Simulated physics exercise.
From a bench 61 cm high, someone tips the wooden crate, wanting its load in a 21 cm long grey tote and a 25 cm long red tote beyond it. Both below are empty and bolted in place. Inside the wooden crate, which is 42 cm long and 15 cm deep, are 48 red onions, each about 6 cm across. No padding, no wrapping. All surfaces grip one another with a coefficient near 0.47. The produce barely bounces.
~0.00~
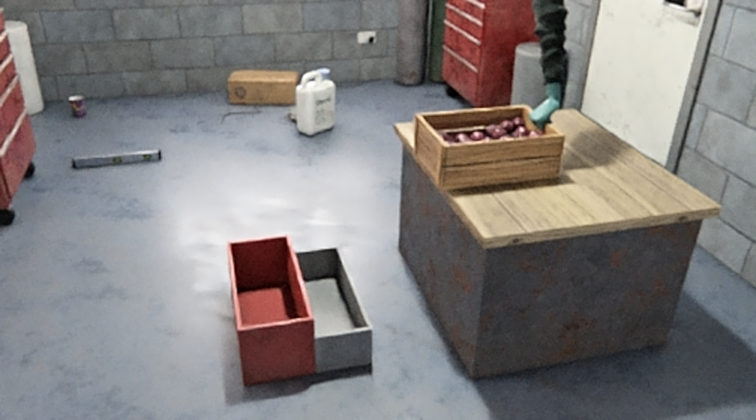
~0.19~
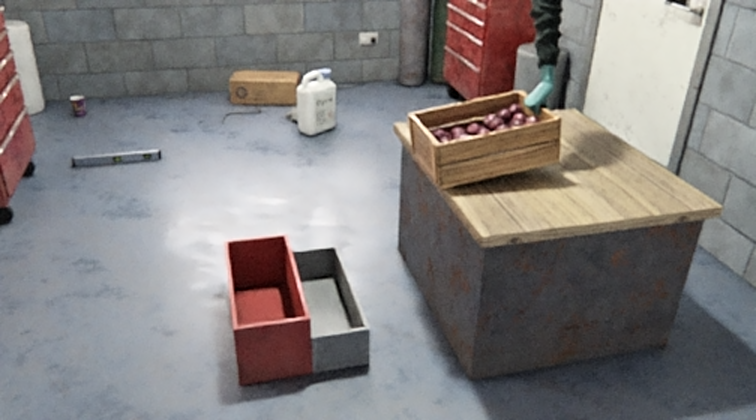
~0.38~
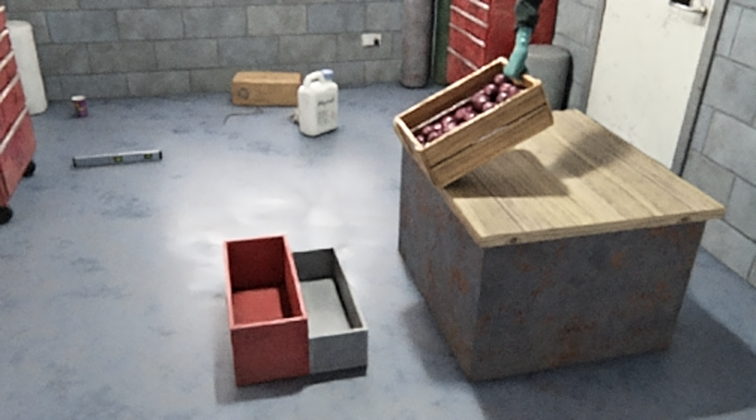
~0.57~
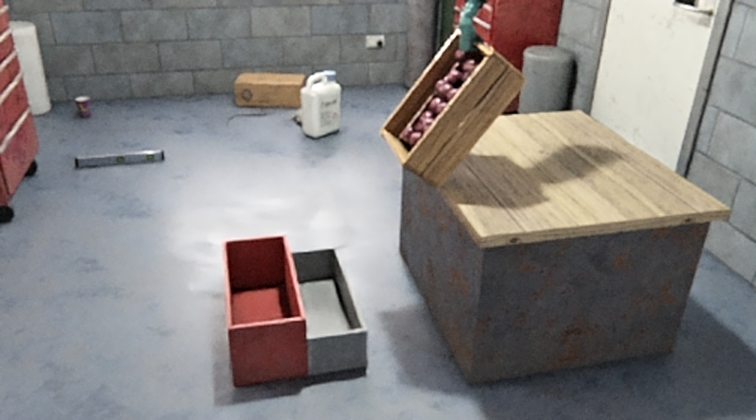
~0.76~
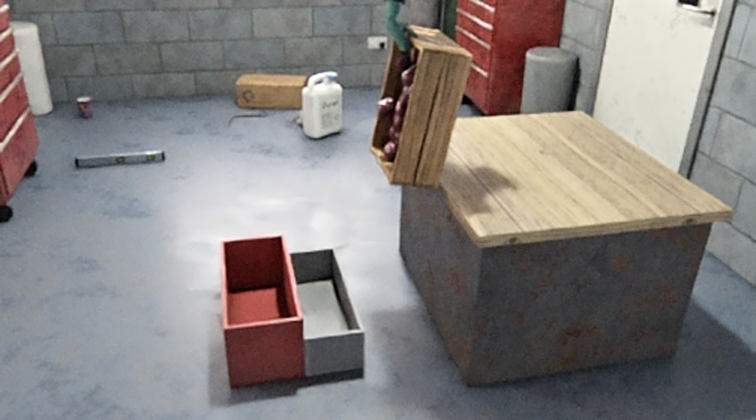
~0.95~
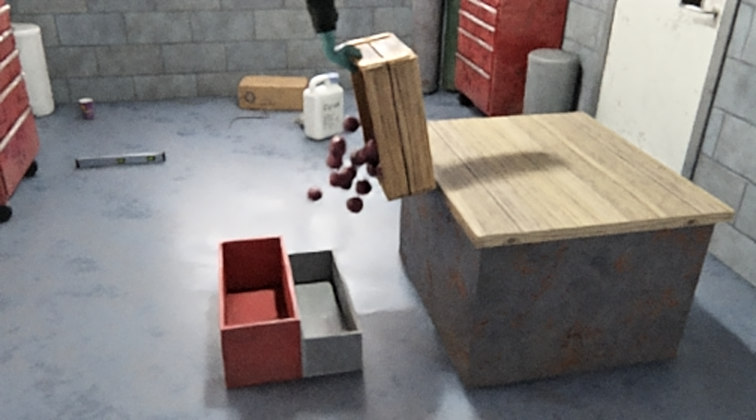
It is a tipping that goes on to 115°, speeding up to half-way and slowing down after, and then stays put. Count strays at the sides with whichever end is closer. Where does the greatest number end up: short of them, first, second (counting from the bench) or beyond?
First.
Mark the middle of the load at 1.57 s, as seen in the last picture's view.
(319, 309).
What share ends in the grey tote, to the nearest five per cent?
Estimated share: Around 80 in a hundred.
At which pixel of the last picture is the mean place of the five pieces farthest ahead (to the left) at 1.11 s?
I'd put them at about (289, 255).
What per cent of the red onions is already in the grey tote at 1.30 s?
Share at that moment: About 25 %.
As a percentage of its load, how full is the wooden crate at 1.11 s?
55 %.
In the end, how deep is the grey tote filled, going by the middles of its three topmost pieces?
Some 9 cm.
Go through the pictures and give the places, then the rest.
In the first picture (each is followed by its nearest rim corner in this view), wooden crate, (448, 145); red tote, (242, 329); 0° from level; none out.
In the second picture, wooden crate, (440, 144); 8° from level.
In the third picture, wooden crate, (423, 148); 27° from level.
In the fourth picture, wooden crate, (405, 161); 53° from level.
In the fifth picture, wooden crate, (391, 180); 79° from level.
In the sixth picture, wooden crate, (387, 197); red tote, (224, 328); 101° from level; 12 out, the lowest onion at (315, 194).
After 1.11 s, tilt 113°; 26 still in the wooden crate, 4 in the grey tote and 18 in the air.
After 1.30 s, tilt 115°; 4 still in the wooden crate, 13 in the grey tote, 2 in the red tote and 29 in the air.
After 1.57 s, tilt 115°; 35 in the grey tote, 6 in the red tote, 1 on the ground short of the grey tote and 6 in the air.
Outcome (at 1.92 s), 39 in the grey tote, 6 in the red tote and 3 on the ground short of the grey tote.
